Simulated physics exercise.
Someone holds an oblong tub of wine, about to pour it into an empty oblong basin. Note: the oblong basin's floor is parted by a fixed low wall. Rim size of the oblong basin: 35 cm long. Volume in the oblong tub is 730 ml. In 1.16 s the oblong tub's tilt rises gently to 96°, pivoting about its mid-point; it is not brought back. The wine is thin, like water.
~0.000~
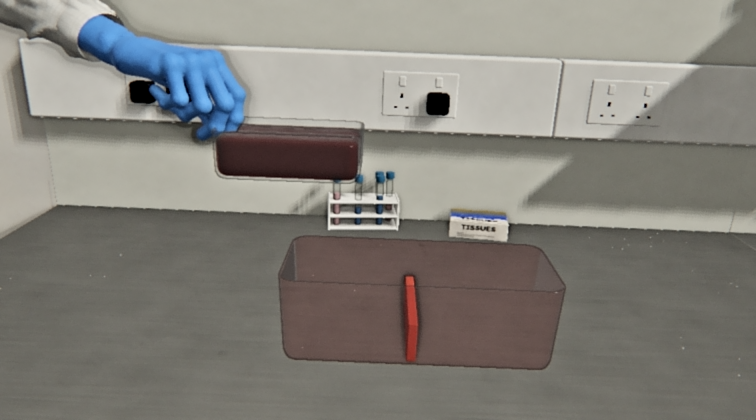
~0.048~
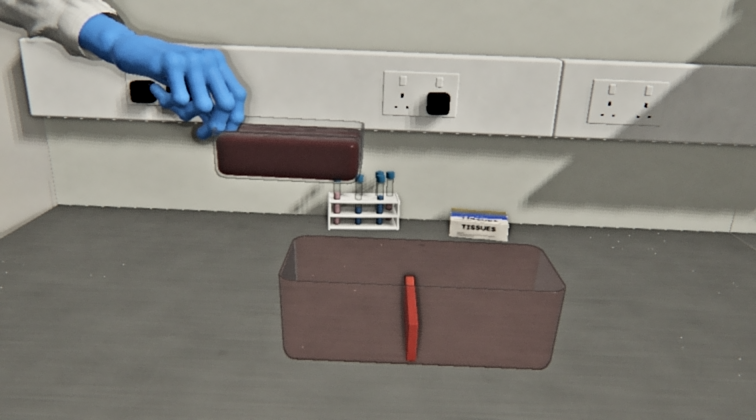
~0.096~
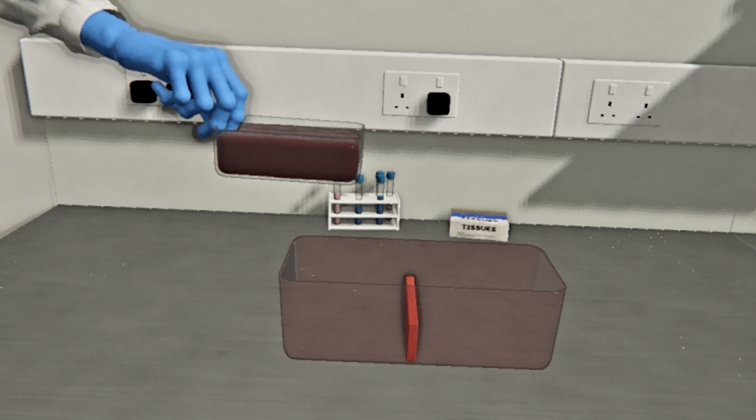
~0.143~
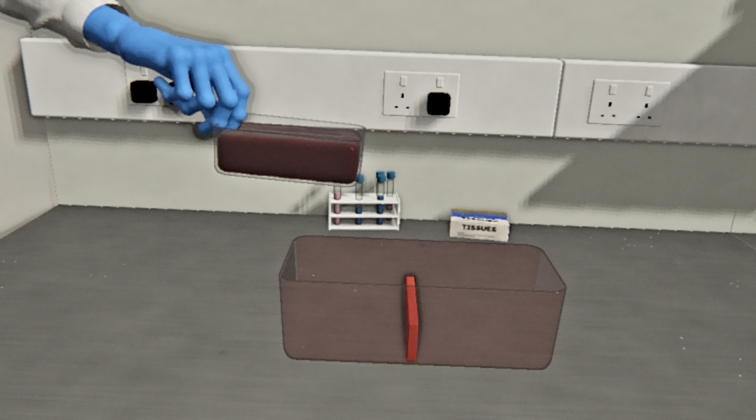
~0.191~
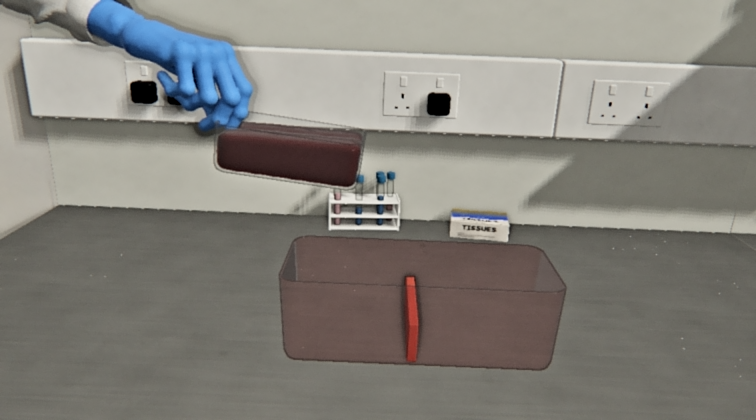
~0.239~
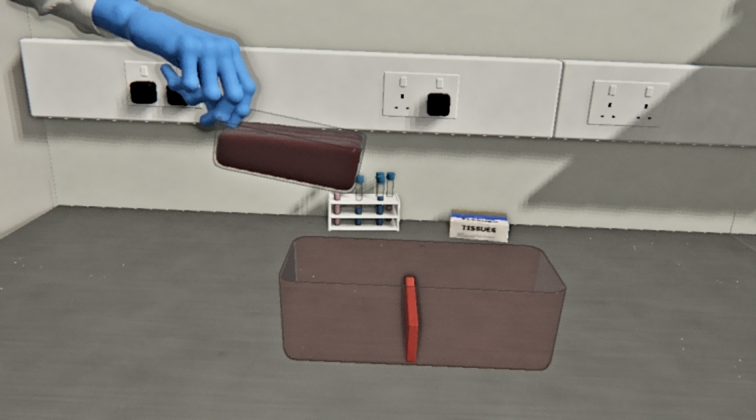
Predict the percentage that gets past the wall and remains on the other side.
The other side holds about 51 % in the end.
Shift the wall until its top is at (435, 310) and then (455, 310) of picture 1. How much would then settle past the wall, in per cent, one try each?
15 % and 10 %.
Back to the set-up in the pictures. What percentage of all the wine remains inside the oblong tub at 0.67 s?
Around 32 percent.
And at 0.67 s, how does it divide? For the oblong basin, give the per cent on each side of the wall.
5 left and 16 right, roughly.
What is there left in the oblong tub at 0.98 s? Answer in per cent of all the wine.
Near 8 percent, more or less.
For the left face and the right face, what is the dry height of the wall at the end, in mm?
Looks like roughly 40 mm on the left and roughly 38 mm on the right.
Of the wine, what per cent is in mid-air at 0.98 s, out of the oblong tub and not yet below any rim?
Roughly 4 %.
By 0.67 s the tilt is 59° and 33 per cent is still to pour, 5 is left of the wall and 17 right of it.
By 0.98 s the tilt is 90° and 8 per cent is still to pour, 30 is left of the wall and 50 right of it.
By 1.30 s the tilt is 96° and 1 per cent is still to pour, 38 is left of the wall and 51 right of it.
By 1.66 s the tilt is 96° and 0 per cent is still to pour, 40 is left of the wall and 51 right of it.
At rest 41 per cent lies left of the wall, 51 right of it and 9 outside.
